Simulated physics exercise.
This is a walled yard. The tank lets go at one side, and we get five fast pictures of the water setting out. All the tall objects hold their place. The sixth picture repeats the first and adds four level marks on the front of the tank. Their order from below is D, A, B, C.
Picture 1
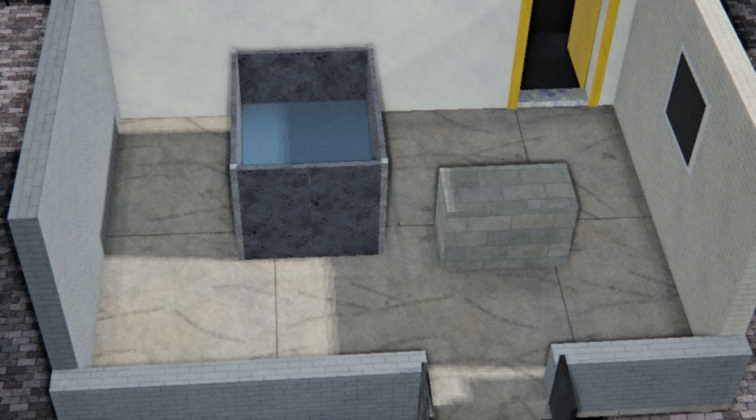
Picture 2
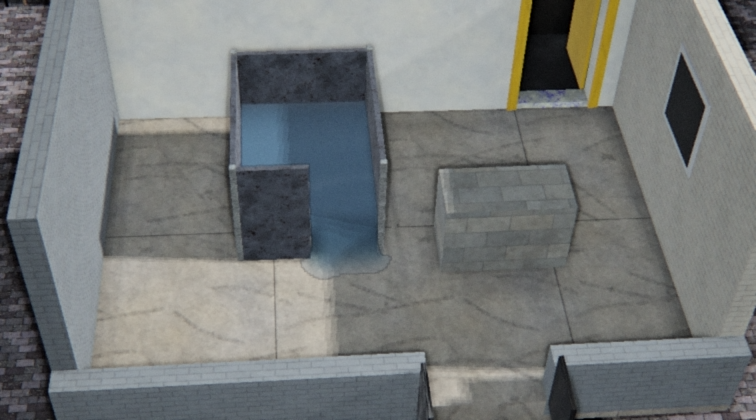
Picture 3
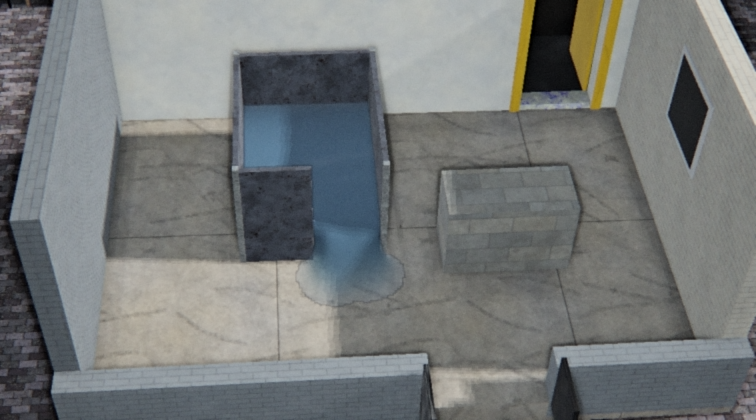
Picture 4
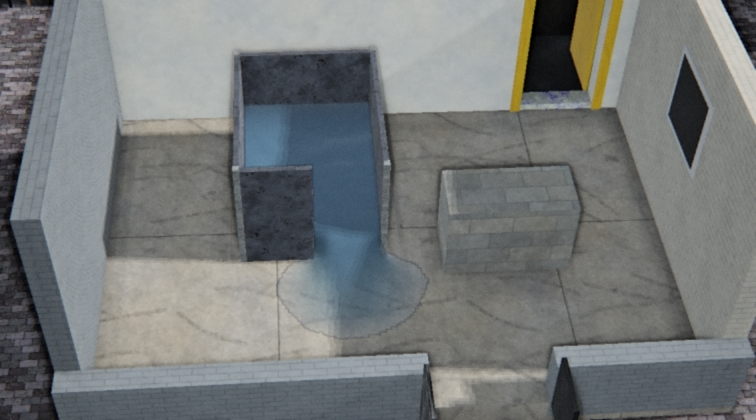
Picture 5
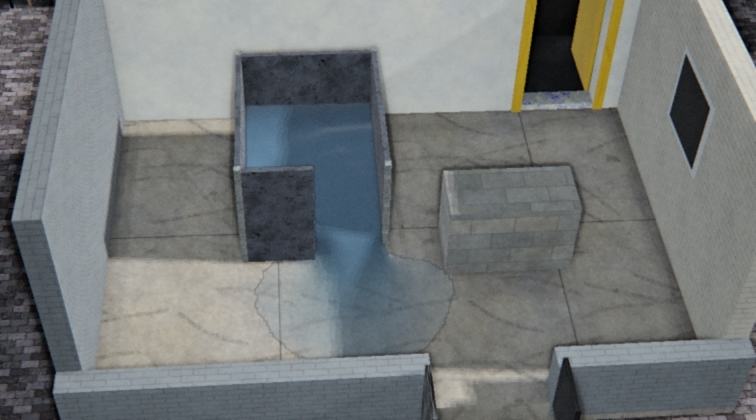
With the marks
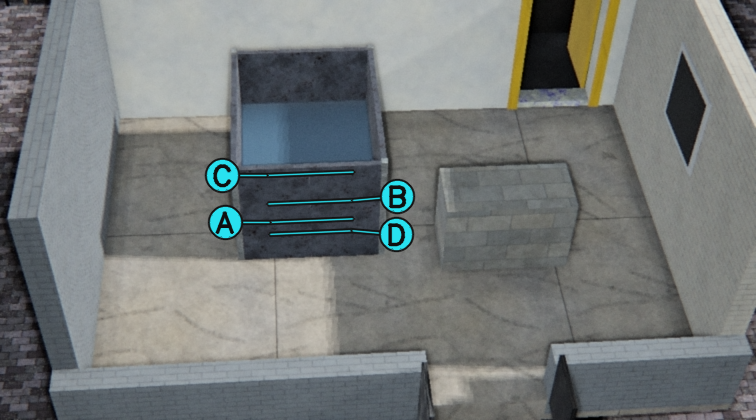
Water sits still in a dark, open-topped tank in a walled yard, beside a pale block and near a yellow-framed doorway. The right part of the tank's front wall is suddenly gone, and water pours through the gap, spreading across the paved floor in a widening, rounded sheet toward the viewer.
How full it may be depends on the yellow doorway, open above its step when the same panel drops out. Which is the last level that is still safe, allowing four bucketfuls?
Choose B.
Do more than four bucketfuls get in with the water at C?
Yes, that goes wrong.
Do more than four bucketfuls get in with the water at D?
No, not at all.
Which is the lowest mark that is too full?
The answer is C.
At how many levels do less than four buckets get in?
Three of them.
In cyan, A at (311, 220); B at (310, 202); C at (310, 173); D at (311, 232); from the bottom up D, A, B, C.
Choosing A, nothing gets over.
Choosing B, a bucket or two gets in.
Choosing C, about 10 bucketfuls get in.
Choosing D, nothing gets over.
